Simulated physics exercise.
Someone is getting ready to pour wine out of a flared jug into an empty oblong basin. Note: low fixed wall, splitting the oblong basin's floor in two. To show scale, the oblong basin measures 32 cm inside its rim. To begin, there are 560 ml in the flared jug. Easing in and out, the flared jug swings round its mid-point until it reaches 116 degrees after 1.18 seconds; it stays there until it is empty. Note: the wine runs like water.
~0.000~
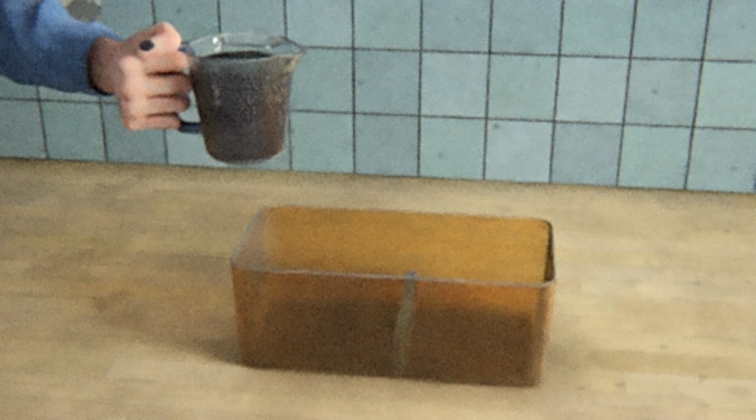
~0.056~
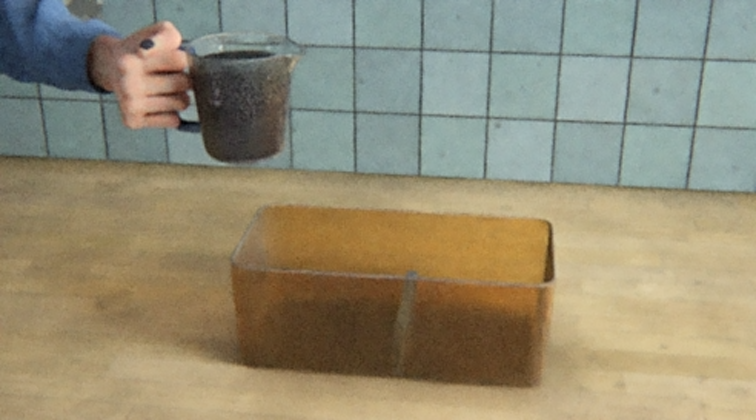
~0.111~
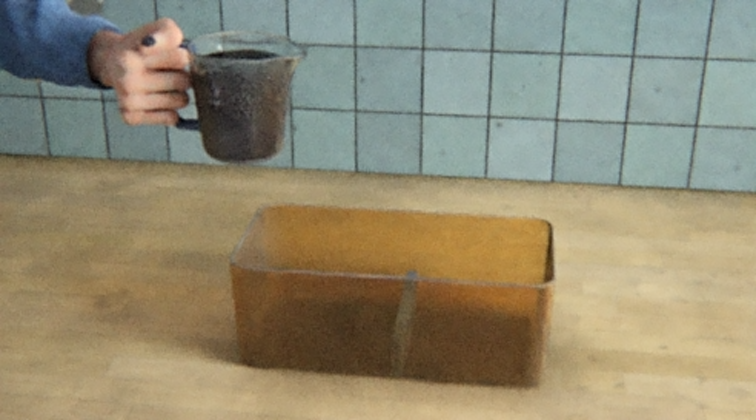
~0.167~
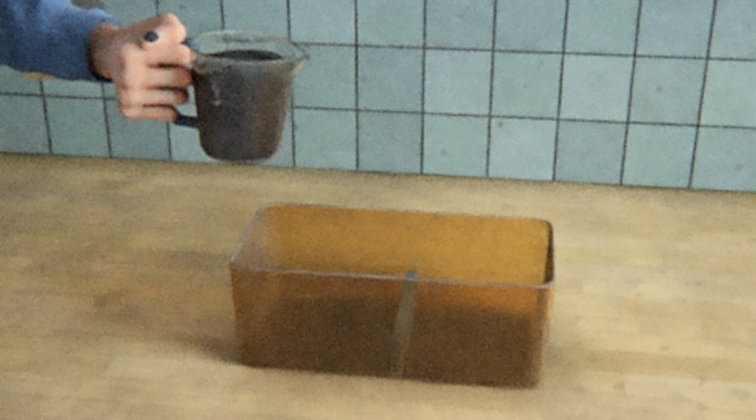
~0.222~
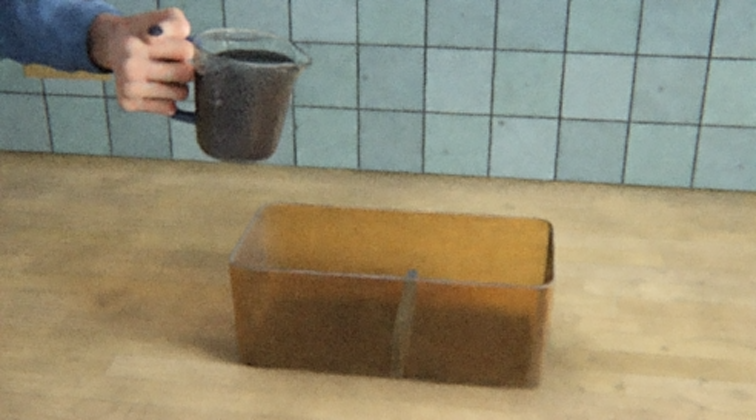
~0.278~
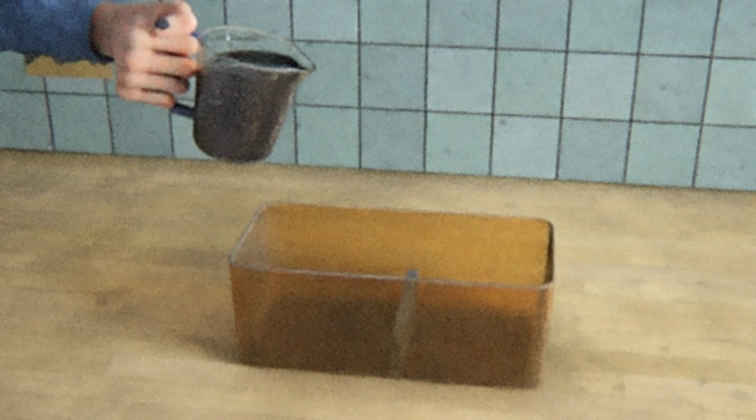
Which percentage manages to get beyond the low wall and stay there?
Beyond the low wall, roughly 8 per cent stays.
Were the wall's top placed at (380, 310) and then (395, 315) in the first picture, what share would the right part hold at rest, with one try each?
Some 55 in a hundred, then some 25 in a hundred.
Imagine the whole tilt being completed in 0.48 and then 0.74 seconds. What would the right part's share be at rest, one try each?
In turn about 10 and 5 per cent.
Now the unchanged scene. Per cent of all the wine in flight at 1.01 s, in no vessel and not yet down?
Roughly 14 %.
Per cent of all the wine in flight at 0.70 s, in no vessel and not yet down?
It comes to roughly 22 per cent.
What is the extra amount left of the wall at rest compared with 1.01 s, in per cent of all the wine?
16 %.
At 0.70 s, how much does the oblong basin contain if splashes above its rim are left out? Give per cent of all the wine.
I reckon close to 12 percent of it.
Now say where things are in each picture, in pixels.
The first picture shows tilt 0°; pouring edge (305, 51); surface from (196, 60) to (292, 63); the oblong basin's rim runs from (247, 235) to (553, 252); the wall's top is at (406, 303).
The second picture shows tilt 1°; pouring edge (305, 51); surface from (196, 60) to (292, 63).
The third picture shows tilt 3°; pouring edge (307, 53); surface from (197, 59) to (293, 65).
The fourth picture shows tilt 6°; pouring edge (309, 57); surface from (200, 59) to (295, 65).
The fifth picture shows tilt 10°; pouring edge (312, 62); surface from (201, 60) to (300, 65).
The sixth picture shows tilt 15°; pouring edge (316, 69); surface from (204, 61) to (306, 67).
By 0.70 s the tilt is 75° and 66 per cent is still to pour, 11 is left of the wall and 0 right of it.
By 1.01 s the tilt is 110° and 9 per cent is still to pour, 72 is left of the wall and 5 right of it.
By 1.33 s the tilt is 116° and 0 per cent is still to pour, 88 is left of the wall and 8 right of it.
By 1.68 s the tilt is 116° and 0 per cent is still to pour, 88 is left of the wall and 8 right of it.
At rest 88 per cent lies left of the wall, 8 right of it and 3 outside.
